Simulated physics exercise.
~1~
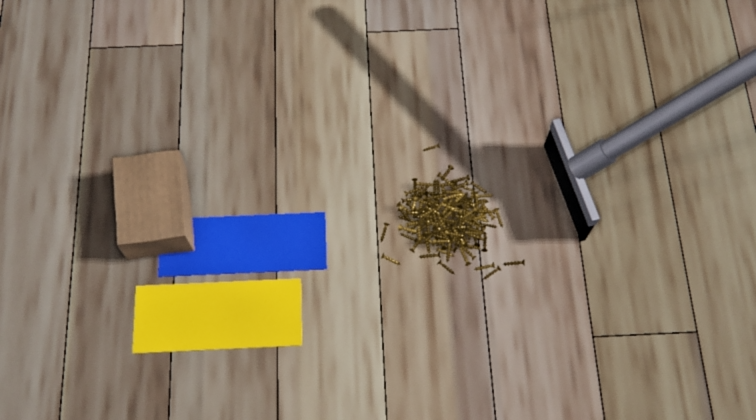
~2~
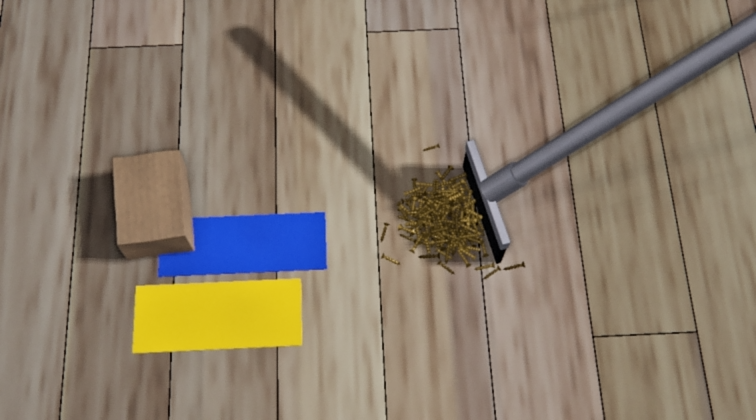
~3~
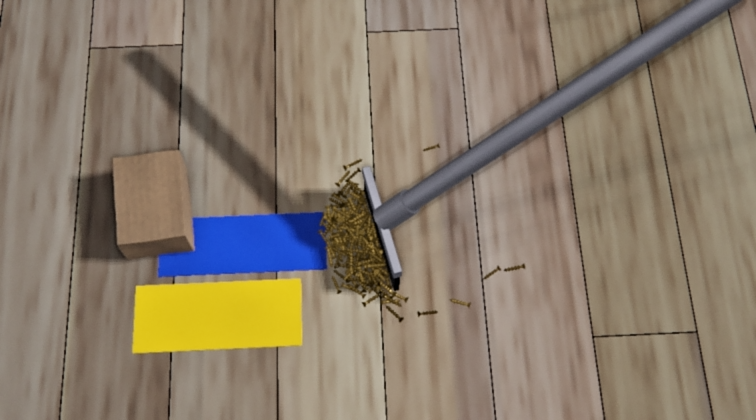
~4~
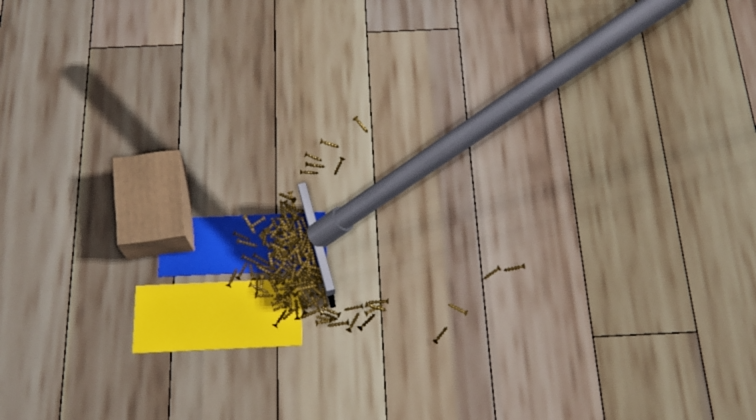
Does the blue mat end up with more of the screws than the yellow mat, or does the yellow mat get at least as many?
The blue mat ends up with more of the screws. Only a small share reaches the yellow mat, while others lie scattered on the bare floor.
